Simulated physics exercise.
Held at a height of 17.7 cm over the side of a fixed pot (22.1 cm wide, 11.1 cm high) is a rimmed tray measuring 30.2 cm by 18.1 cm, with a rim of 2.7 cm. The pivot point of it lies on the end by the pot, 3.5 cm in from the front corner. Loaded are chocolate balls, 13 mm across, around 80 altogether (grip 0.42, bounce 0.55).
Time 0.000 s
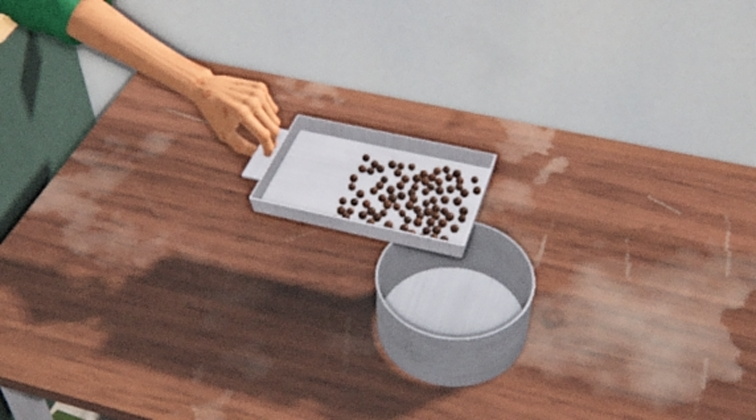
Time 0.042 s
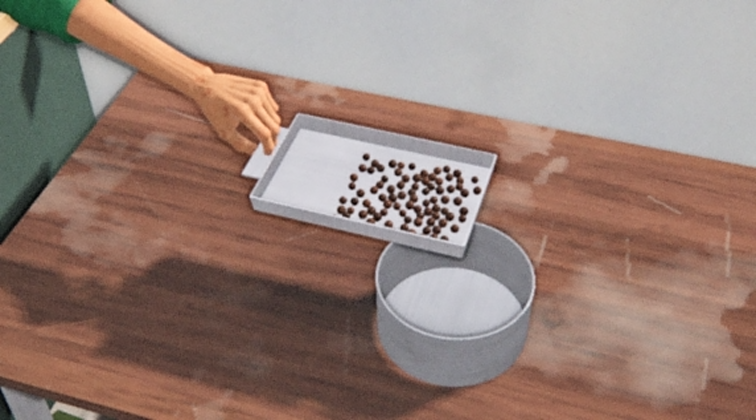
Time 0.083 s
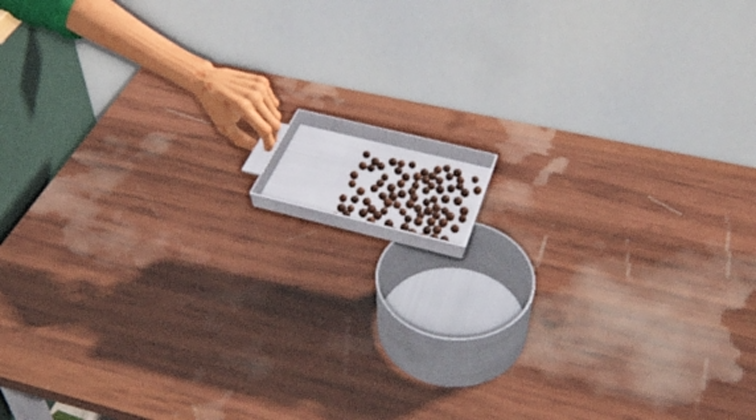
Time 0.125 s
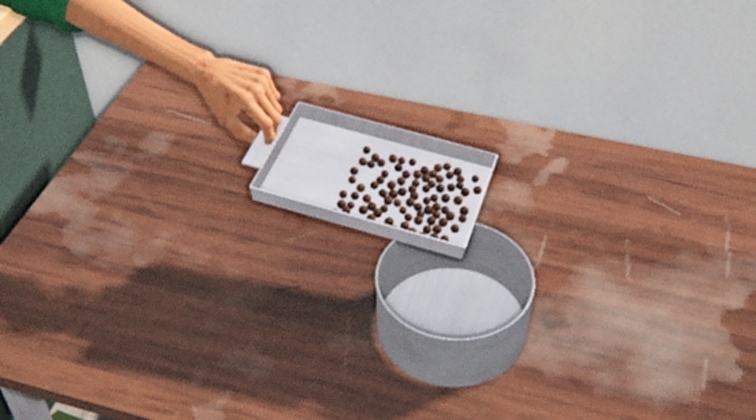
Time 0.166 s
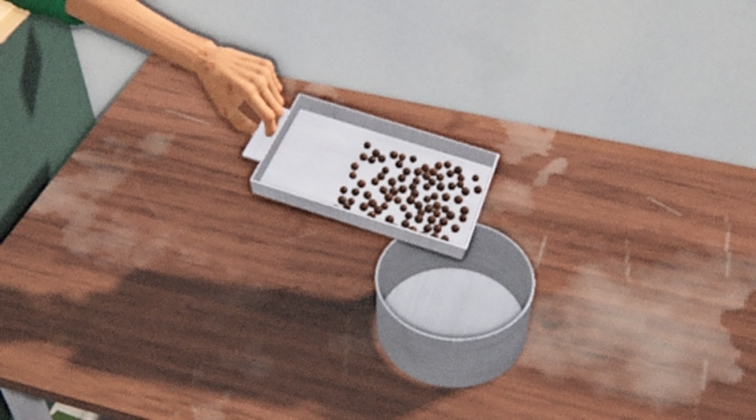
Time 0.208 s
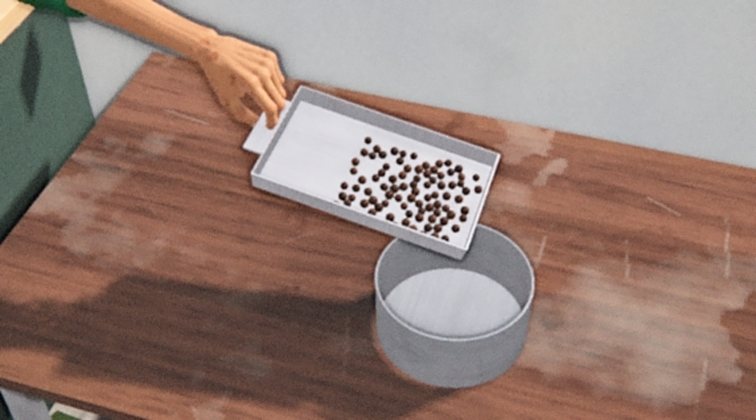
On a worn wooden table, a hand at the left slightly raised the near end of a shallow gray tray of small brown balls beside a round pot, while the balls barely moved.
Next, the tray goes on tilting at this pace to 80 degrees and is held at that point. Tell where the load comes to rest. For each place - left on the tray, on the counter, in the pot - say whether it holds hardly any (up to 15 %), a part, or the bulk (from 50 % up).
Left on the tray: The bulk; counter: Hardly any; pot: Hardly any.
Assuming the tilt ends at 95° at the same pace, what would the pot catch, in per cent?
Roughly 80 %.
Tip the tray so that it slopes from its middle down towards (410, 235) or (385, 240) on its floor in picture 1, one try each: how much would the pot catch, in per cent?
Roughly 0 % for the first direction, roughly 0 % for the second.
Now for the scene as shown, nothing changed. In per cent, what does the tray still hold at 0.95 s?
100 %, give or take.
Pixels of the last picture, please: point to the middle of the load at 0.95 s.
By then the middle of the load sits around (467, 201).
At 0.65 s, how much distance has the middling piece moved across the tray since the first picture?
Around 4 centimetres.
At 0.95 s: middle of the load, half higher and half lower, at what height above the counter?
Height: Around 24 cm.
After 0.65 s, tilt 44 degrees; the tray holds 100 %, the pot 0 %.
After 0.95 s, tilt 66 degrees; the tray holds 100 %, the pot 0 %.
After 1.35 s, tilt 80 degrees; the tray holds 100 %, the pot 0 %.
At rest (1.6 s), tray 100 %, counter 0 %, pot 0 %.
